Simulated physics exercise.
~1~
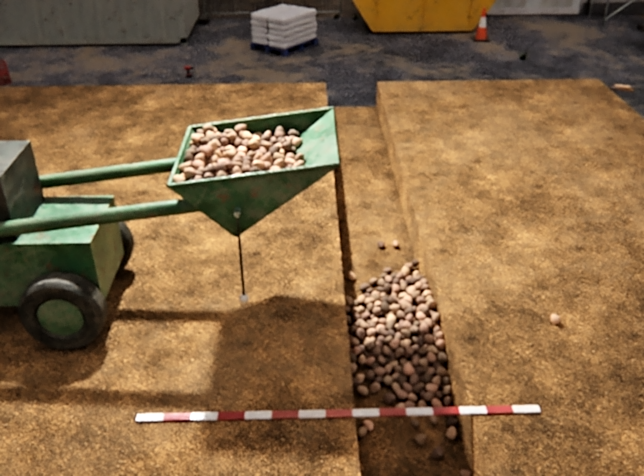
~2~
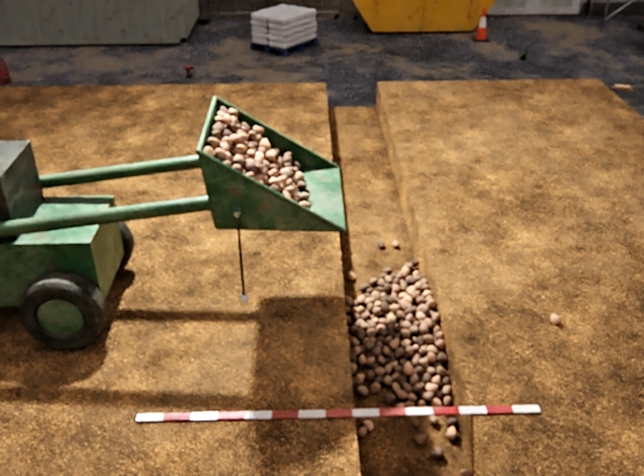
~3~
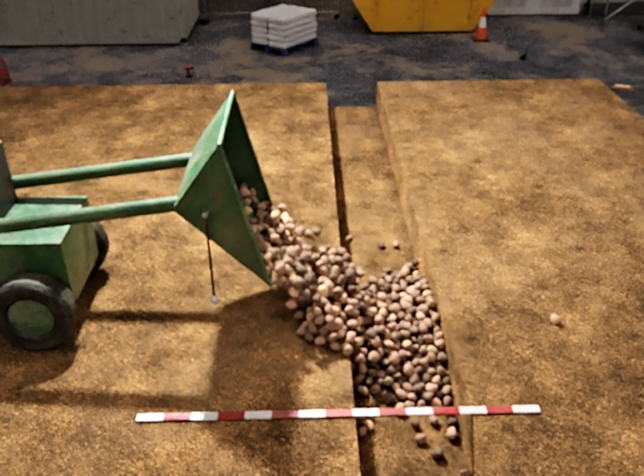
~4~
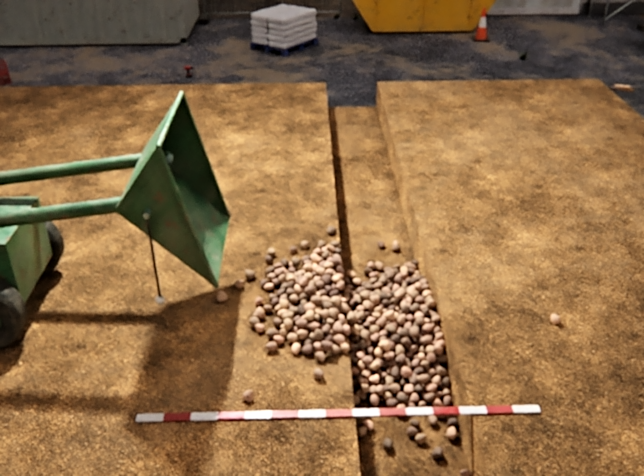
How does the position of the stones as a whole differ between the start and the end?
At the start some stones are up in the green bucket and others lie in the trench. At the end they are all down in the trench and on the ground just left of it, so as a whole they sit lower and slightly farther right.
